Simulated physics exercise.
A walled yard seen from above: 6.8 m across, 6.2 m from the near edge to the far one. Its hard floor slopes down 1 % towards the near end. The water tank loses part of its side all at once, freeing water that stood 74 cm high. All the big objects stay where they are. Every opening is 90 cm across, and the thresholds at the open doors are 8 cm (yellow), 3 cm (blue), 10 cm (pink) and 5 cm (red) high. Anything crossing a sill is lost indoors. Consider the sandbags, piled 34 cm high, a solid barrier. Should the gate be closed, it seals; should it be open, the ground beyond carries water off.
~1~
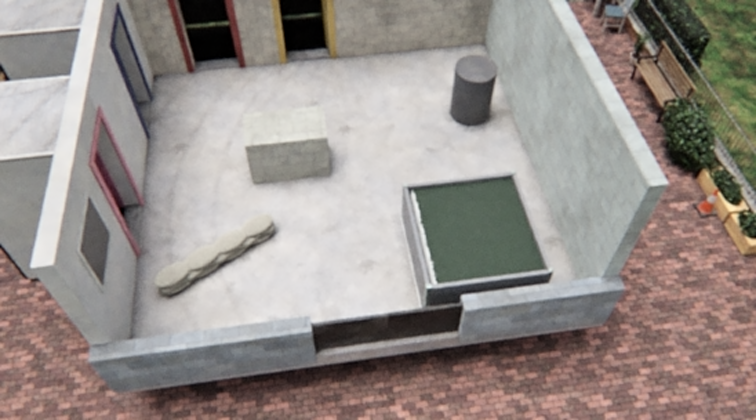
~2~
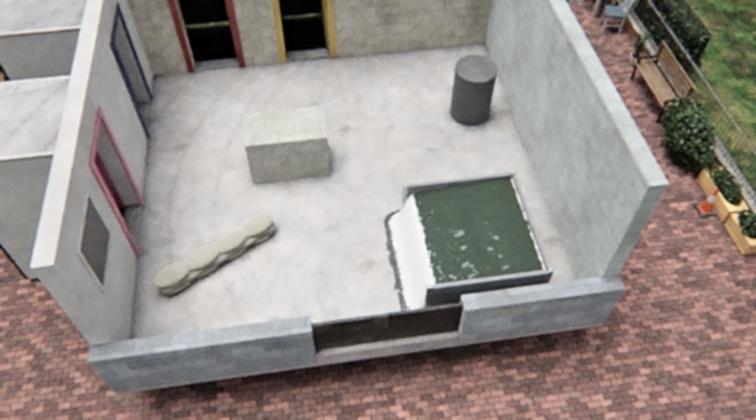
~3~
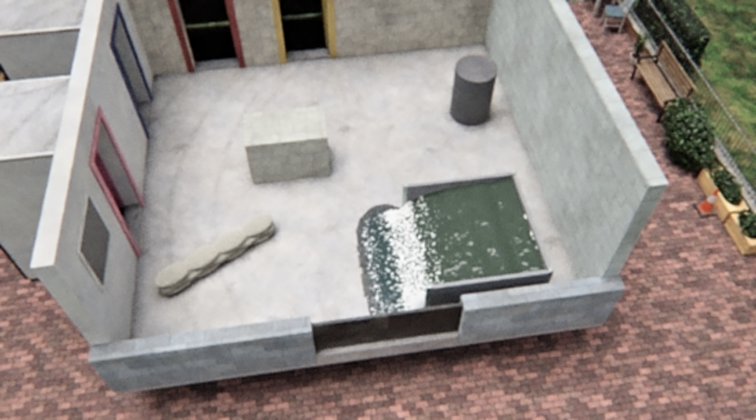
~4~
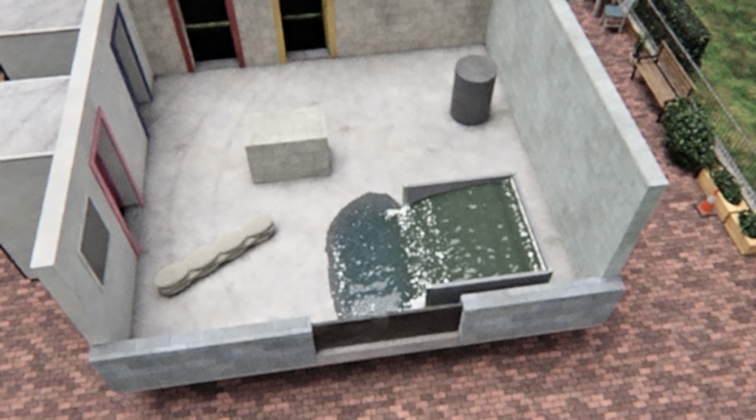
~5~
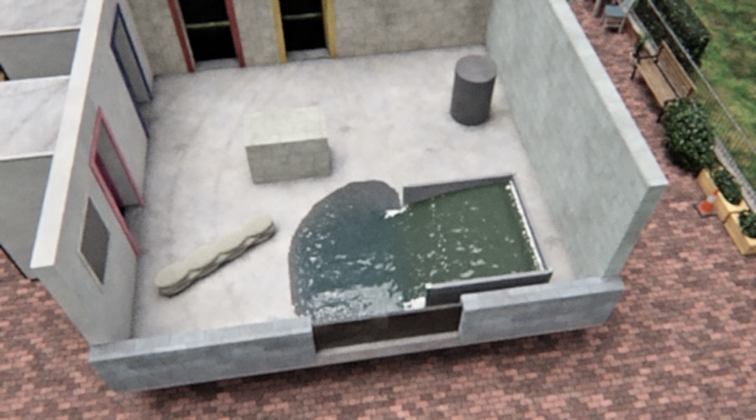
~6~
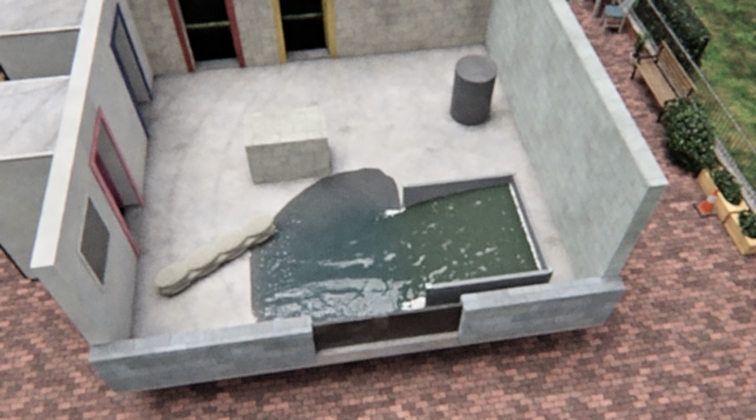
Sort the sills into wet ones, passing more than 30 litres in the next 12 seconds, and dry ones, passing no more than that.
Yellow door: Dry; blue door: Wet; pink door: Dry; red door: Wet.
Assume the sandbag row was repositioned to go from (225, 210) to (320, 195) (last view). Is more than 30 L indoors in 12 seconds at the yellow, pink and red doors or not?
So then yellow is inside it, pink is beyond it and red is beyond it.
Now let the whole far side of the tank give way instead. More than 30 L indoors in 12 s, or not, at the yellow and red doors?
Yellow: Exceeding the limit; red: Within the limit.
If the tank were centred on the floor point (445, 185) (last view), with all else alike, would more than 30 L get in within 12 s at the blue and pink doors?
Blue: Too much; pink: Too much.
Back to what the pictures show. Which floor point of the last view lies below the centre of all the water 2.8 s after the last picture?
Around (264, 258).
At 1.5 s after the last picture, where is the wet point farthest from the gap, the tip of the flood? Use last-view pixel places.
That lands around (148, 145) in the last picture.
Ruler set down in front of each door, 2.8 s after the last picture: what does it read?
Depths: Yellow door 0 cm, blue door 8 cm, pink door 7 cm, red door 0 cm.
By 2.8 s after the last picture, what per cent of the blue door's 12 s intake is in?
0 per cent, roughly.
Then, 0.7 s after the last picture water covers 30 % of the floor and is deepest (42 cm) near (129, 366); yellow door not reached, blue door not reached, pink door not reached, red door not reached.
Then, 1.5 s after the last picture water covers 40 % of the floor and is deepest (56 cm) near (132, 332); yellow door not reached, blue door not reached, pink door 6 cm at the sill, 0 L in, red door not reached.
Then, 2.8 s after the last picture water covers 45 % of the floor and is deepest (34 cm) near (129, 366); yellow door not reached, blue door 8 cm at the sill, 1 L in, pink door 7 cm at the sill, 5 L in, red door not reached.
Then, 6.3 s after the last picture water covers 85 % of the floor and is deepest (14 cm) near (580, 304); yellow door 4 cm at the sill, 0 L in, blue door 7 cm at the sill, 28 L in, pink door 5 cm at the sill, 5 L in, red door 9 cm at the sill, 77 L in.
Then, 11.3 s after the last picture water covers 95 % of the floor and is deepest (11 cm) near (580, 304); yellow door 2 cm at the sill, 0 L in, blue door 3 cm at the sill, 52 L in, pink door 4 cm at the sill, 5 L in, red door 2 cm at the sill, 87 L in.
